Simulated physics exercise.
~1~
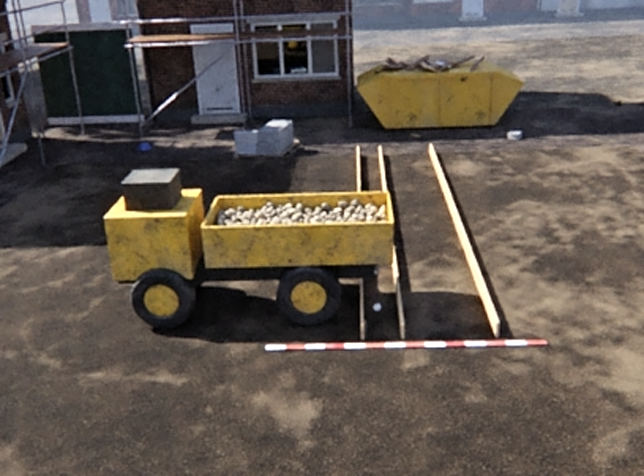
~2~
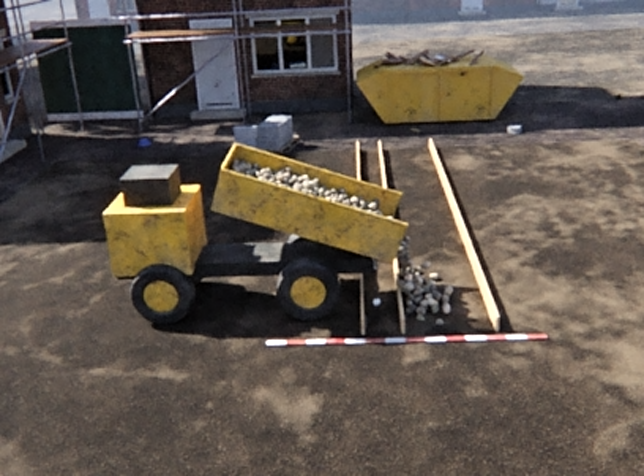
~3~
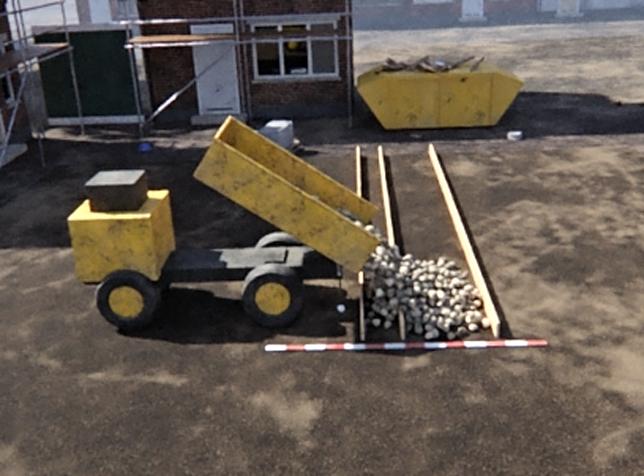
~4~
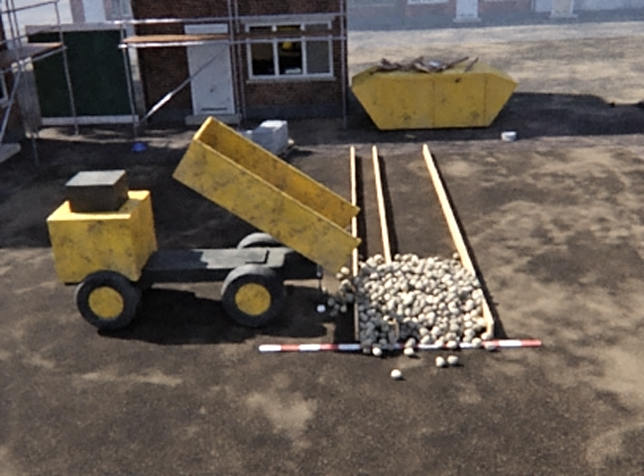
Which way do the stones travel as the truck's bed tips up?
The stones move to the right, sliding out of the lowered end of the bed and onto the ground between the boards.
